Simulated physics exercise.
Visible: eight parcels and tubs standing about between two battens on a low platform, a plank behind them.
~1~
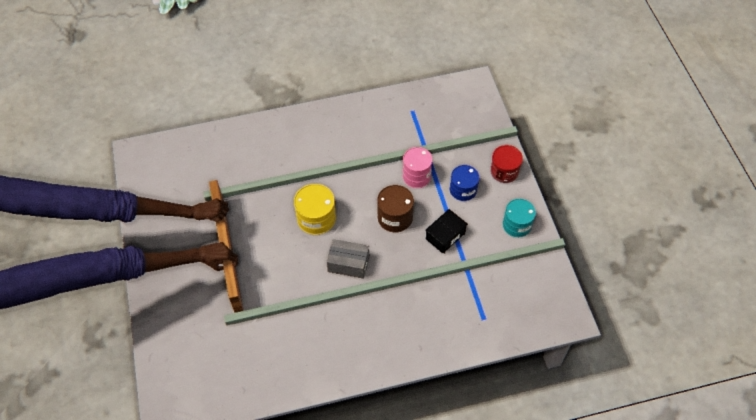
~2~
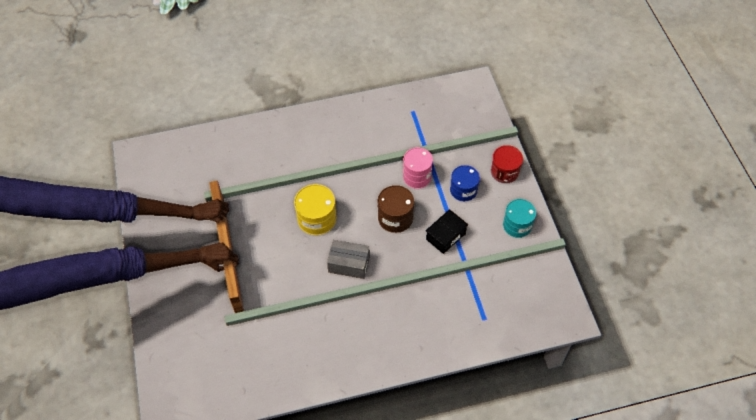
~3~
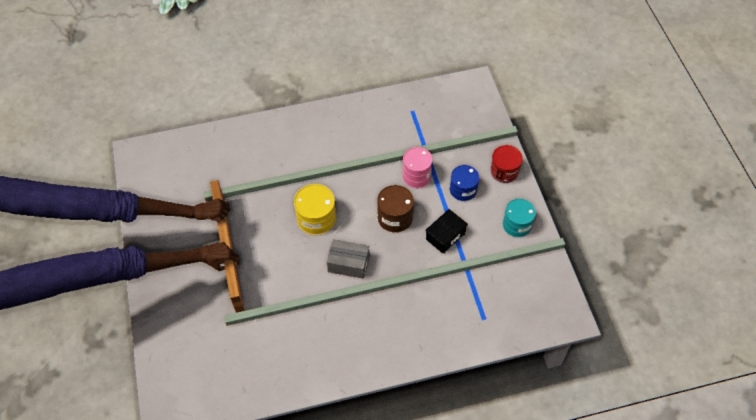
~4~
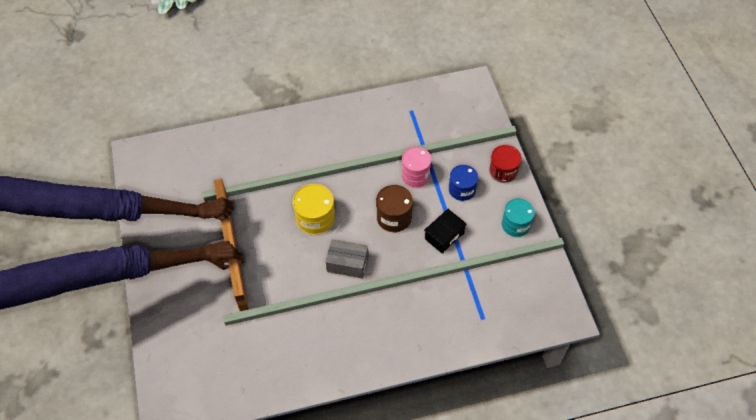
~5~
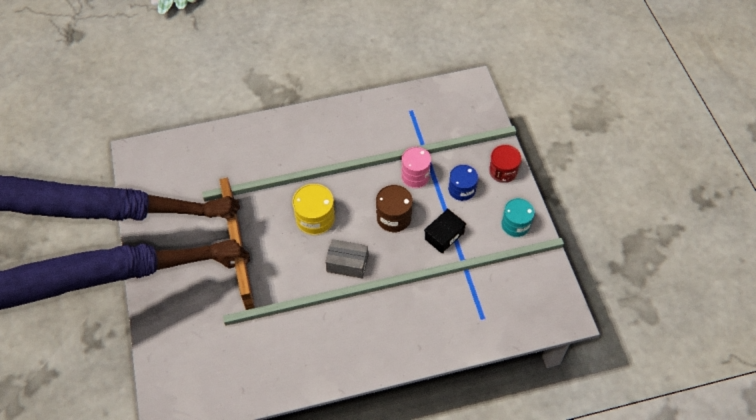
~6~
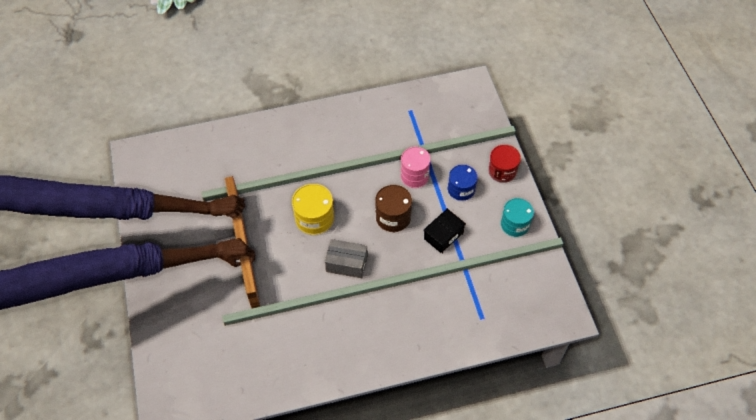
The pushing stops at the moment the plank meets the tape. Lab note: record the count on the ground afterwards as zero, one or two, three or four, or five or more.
The number sent down is nothing.
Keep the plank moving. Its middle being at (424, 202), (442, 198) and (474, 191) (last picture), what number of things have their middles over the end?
In order, that gives 0, then 0, then 2.
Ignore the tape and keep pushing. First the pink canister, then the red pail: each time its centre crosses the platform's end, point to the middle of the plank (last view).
Middle: Roughly (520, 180); roughly (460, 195).
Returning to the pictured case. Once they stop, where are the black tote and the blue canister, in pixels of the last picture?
In the last picture the black tote sits at (509, 228) while the blue canister sits at (486, 169).
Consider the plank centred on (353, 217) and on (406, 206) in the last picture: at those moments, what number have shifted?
Up to then 3, and up to the other point 6.
A little later, none off yet; red pail at rest near (504, 164); turquoise canister at rest near (517, 218); blue canister at rest near (462, 183).
When it is over, the number that fall off is zero.
